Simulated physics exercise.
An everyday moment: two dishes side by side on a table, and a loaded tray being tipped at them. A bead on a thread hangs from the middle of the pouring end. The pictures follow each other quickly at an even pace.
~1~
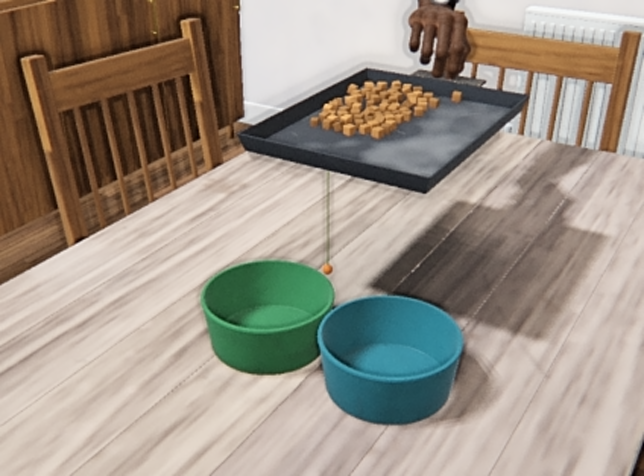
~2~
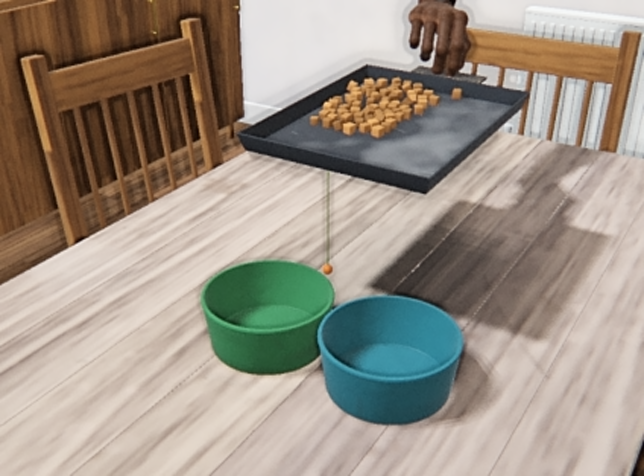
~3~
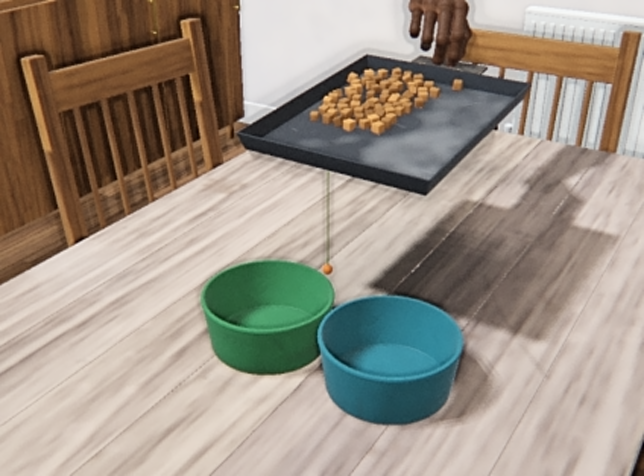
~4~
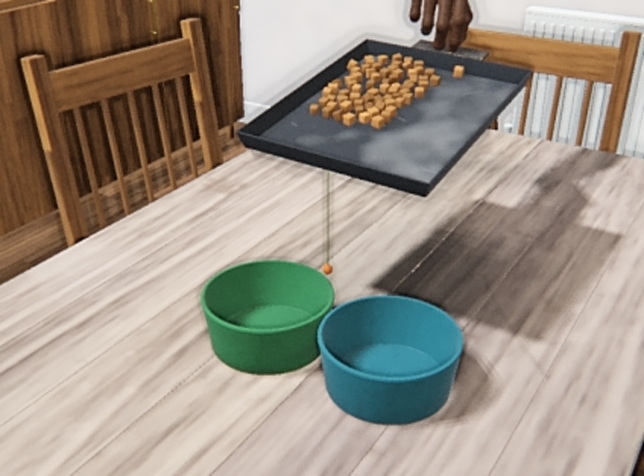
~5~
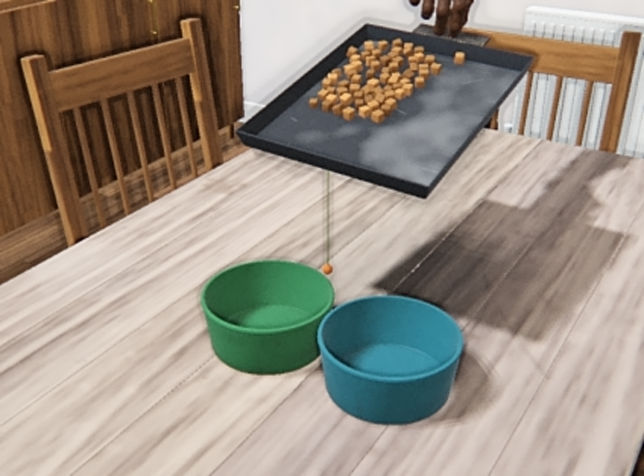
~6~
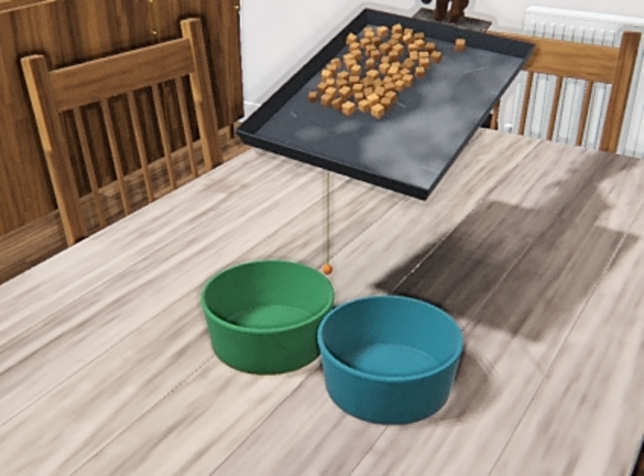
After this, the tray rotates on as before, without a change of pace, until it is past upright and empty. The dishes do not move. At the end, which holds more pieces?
Fuller: The right dish.
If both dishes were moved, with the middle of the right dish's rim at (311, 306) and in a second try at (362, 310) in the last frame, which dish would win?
One: Right. Two: The right-hand dish.
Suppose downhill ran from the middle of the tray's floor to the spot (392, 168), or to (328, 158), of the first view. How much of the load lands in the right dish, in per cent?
First some 90, then 0 per cent.
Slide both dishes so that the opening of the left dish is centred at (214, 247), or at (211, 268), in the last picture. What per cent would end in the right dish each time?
About 20 and 60 per cent.
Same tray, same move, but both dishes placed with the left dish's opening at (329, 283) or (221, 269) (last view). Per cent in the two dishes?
Near 60 % and 60 %.
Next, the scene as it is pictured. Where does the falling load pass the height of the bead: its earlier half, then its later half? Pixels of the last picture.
Early half (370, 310), late half (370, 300).
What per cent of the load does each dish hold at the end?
The left dish has 30 per cent, the right dish has 70.
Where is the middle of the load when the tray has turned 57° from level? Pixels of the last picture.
At about (370, 169).
Soon, tray tipped steeply; most on the tray; a small part in the air.
A while on, tray tipped right over; about two thirds on the tray; about a third in the right dish; a stray few in the left dish; a stray few outside both; a stray few in the air.
Towards the end, tray tipped past a quarter turn; most in the right dish; about a quarter in the left dish; a stray few outside both.
Finally, tray tipped past a quarter turn; most in the right dish; about a quarter in the left dish; a stray few outside both.
